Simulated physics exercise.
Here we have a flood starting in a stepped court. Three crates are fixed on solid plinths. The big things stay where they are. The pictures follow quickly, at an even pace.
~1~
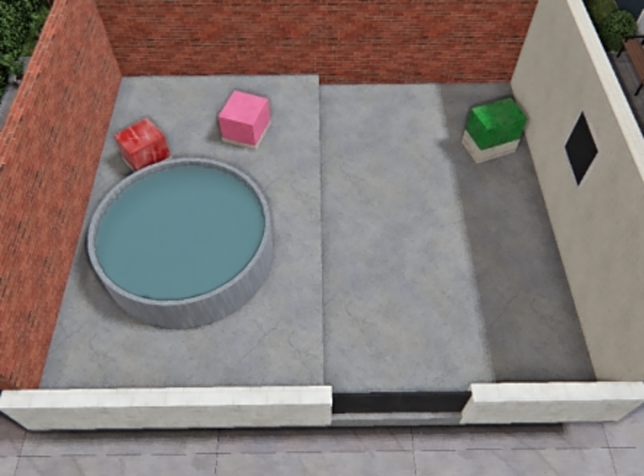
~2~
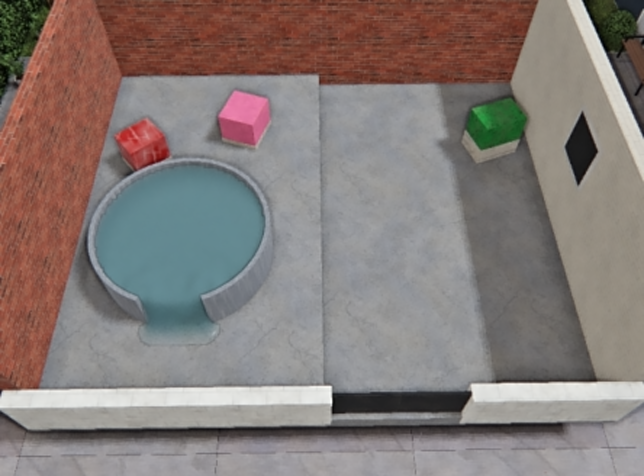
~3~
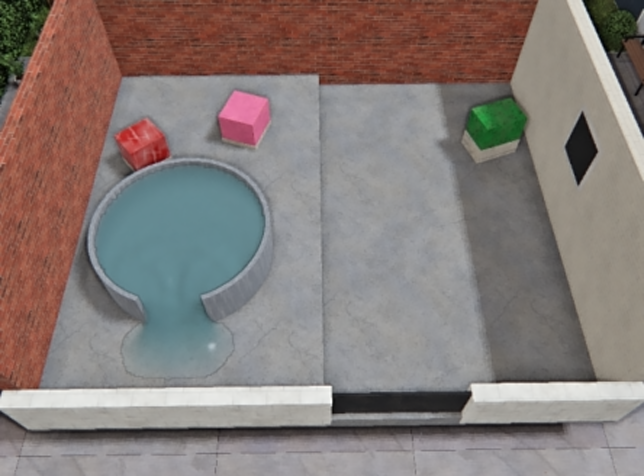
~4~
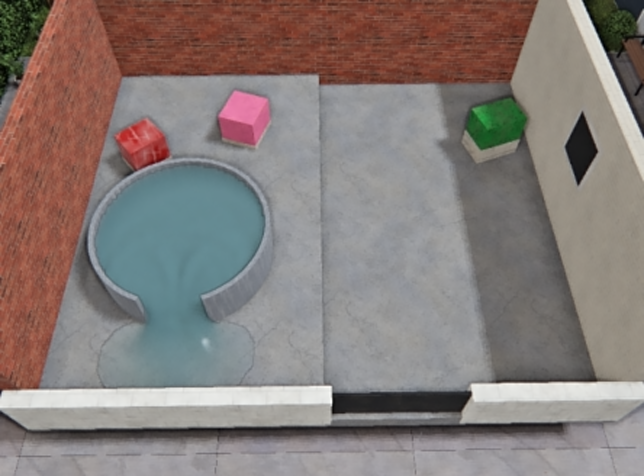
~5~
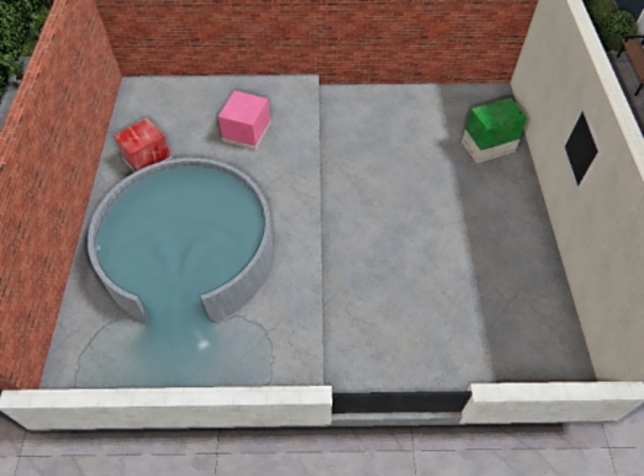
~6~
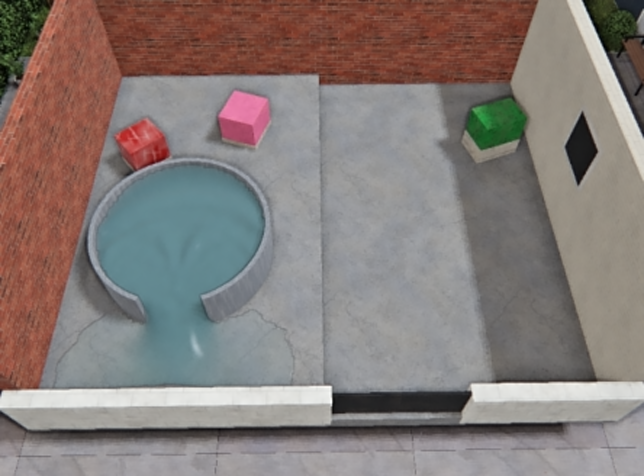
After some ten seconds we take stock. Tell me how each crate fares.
In the end: The green crate escapes dry; the pink crate escapes dry; the red crate is wetted.
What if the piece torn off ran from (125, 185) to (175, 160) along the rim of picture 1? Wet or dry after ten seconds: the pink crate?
Pink crate ends up wet.
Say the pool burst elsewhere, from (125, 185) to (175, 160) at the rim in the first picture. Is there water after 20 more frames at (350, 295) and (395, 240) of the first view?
As listed: Free of water, flooded.
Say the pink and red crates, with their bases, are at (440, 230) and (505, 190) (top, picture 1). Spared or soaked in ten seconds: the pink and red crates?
Then: Pink takes water, red is topped.
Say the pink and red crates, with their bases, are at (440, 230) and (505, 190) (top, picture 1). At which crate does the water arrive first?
The pink-painted one.
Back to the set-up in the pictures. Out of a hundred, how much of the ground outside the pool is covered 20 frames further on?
Close to 50 %.
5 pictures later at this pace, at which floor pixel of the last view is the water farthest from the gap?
At about (401, 402).
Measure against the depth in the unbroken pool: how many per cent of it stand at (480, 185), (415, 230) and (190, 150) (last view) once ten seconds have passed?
Roughly 14, 10 and 4 per cent, in turn.
A moment on, water covers 10 % of the floor; the green crate not reached, the pink crate not reached, the red crate not reached.
Next, water covers 25 % of the floor; the green crate not reached, the pink crate not reached, the red crate not reached.
Then, water covers 50 % of the floor; the green crate not reached, the pink crate not reached, the red crate water round its plinth.
Later, water covers 75 % of the floor; the green crate water round its plinth, the pink crate water round its plinth, the red crate water round its plinth.
In the end, water covers 100 % of the floor; the green crate stayed above the water, the pink crate stayed above the water, the red crate was topped.
